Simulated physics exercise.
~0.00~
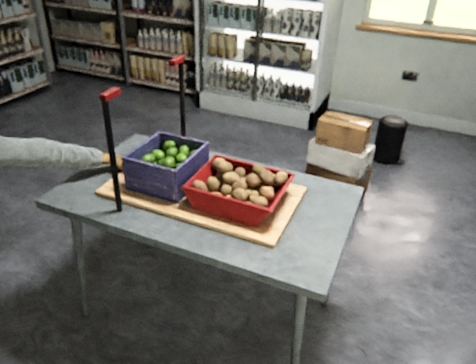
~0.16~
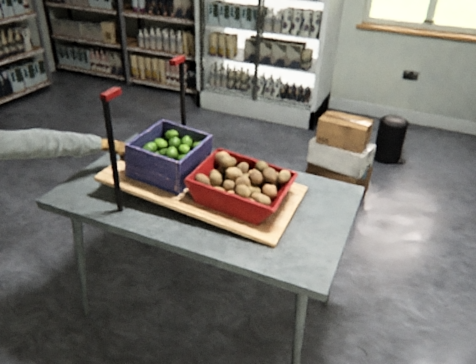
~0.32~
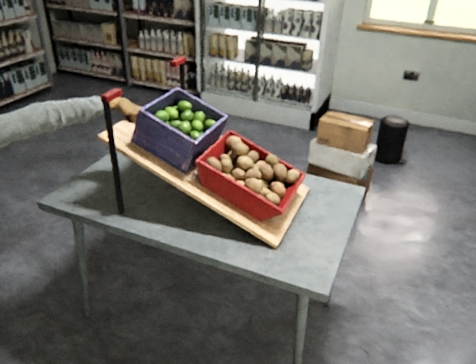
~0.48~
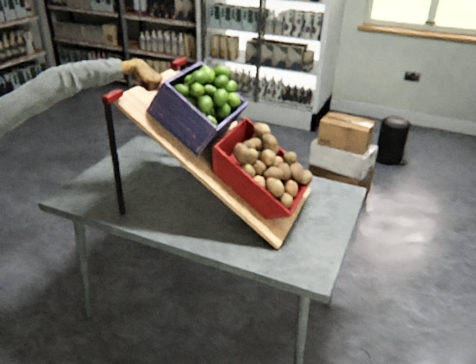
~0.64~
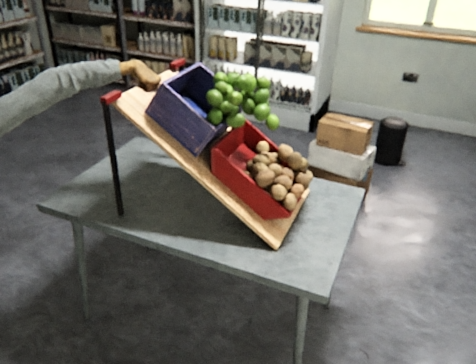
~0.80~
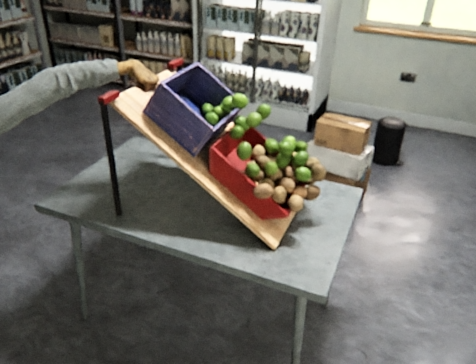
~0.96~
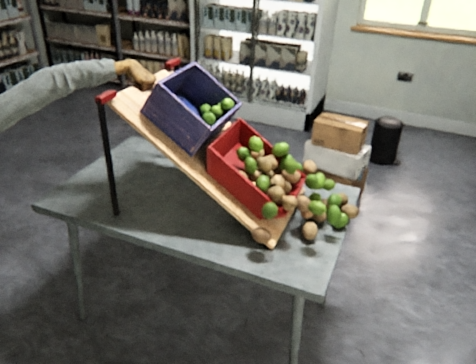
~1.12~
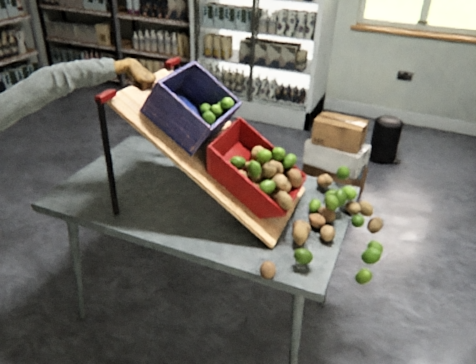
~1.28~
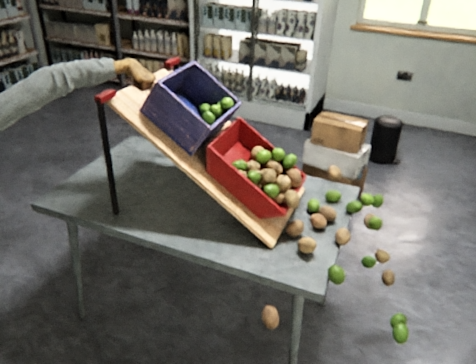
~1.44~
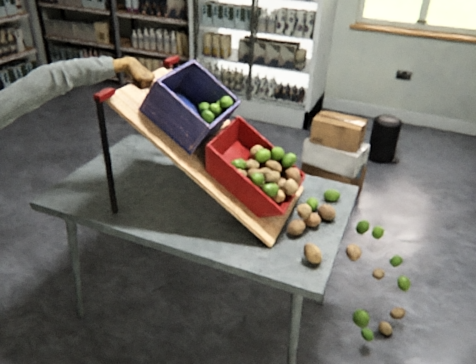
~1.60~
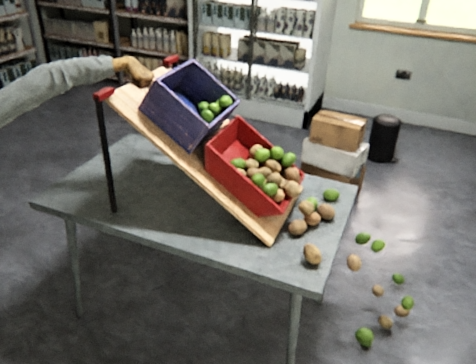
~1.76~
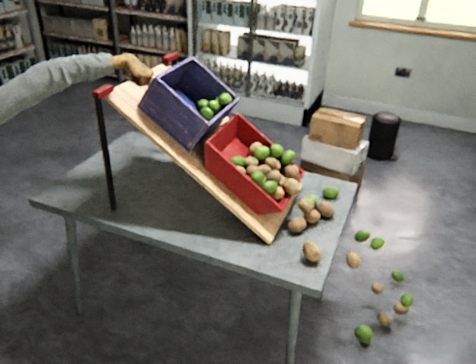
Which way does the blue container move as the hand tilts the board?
The blue container moves upward as its end of the board is raised.
